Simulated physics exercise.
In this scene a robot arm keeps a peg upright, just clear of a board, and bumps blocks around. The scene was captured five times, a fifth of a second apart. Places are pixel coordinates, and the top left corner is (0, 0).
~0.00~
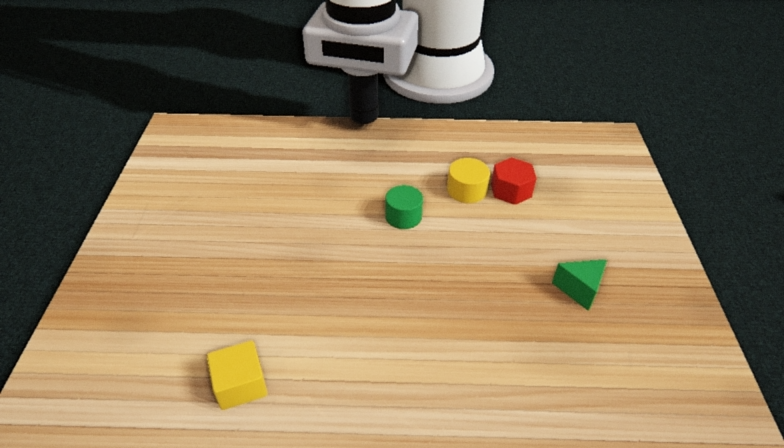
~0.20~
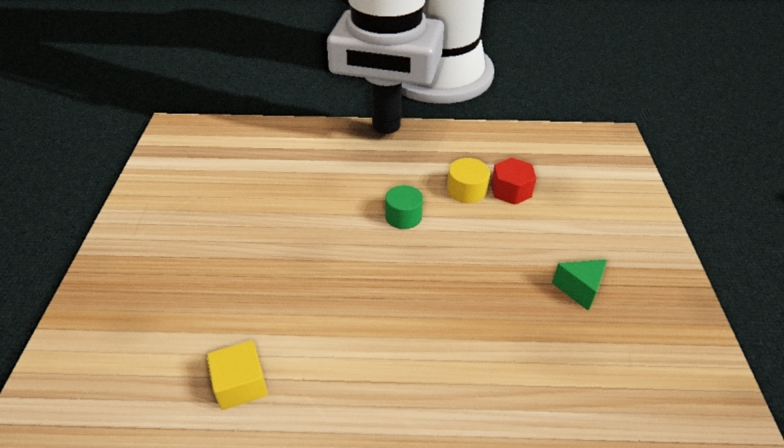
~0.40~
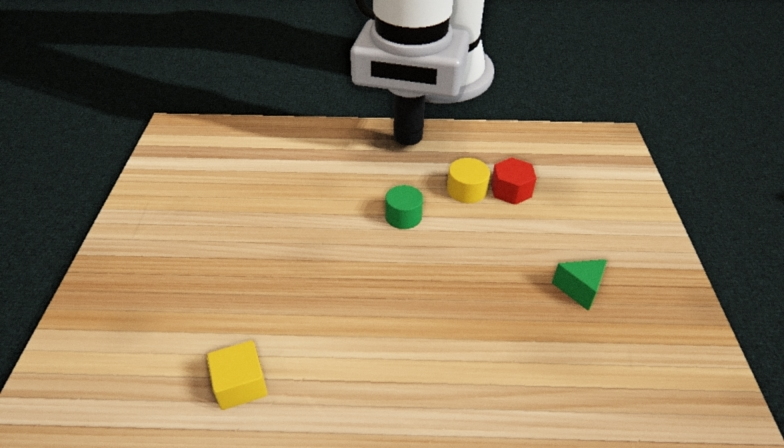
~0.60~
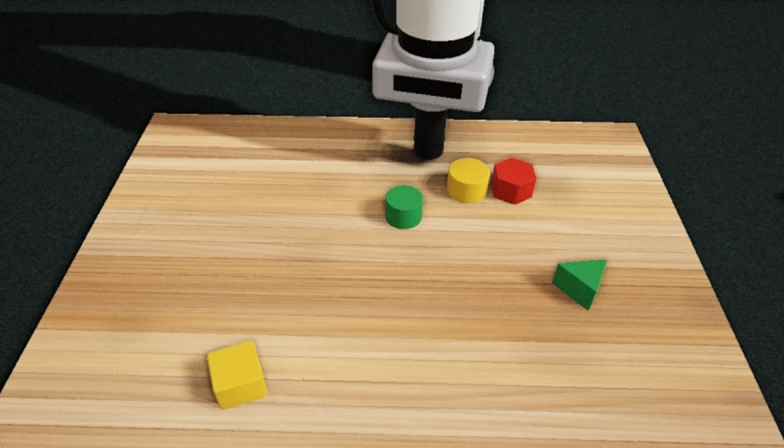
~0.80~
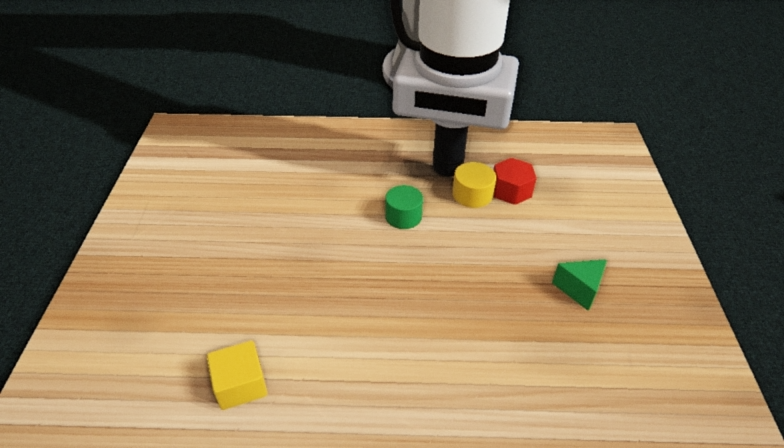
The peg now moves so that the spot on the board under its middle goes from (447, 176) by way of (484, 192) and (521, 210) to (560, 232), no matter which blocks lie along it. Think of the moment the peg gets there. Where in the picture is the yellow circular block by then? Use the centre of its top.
Top centre: (526, 222).
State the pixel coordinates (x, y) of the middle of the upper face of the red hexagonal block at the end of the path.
Located at (555, 177).
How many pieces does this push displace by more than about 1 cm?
Most likely two.
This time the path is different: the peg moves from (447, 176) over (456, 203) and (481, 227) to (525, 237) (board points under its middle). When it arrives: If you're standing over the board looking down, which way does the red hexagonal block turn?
The block spins anticlockwise.
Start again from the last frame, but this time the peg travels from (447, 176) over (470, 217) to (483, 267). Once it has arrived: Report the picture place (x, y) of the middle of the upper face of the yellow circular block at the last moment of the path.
(517, 207)
What follows on the original path. One third of the way, peg at (486, 183); yellow circular block at (503, 196); red hexagonal block at (526, 173), turned 30° anticlockwise.
Two thirds of the way, peg at (524, 202); yellow circular block at (521, 216); red hexagonal block at (552, 177), turned 90° anticlockwise.
At the end, peg at (562, 223); green circular block unmoved; yellow circular block at (526, 222); red hexagonal block at (555, 177), turned 100° anticlockwise.
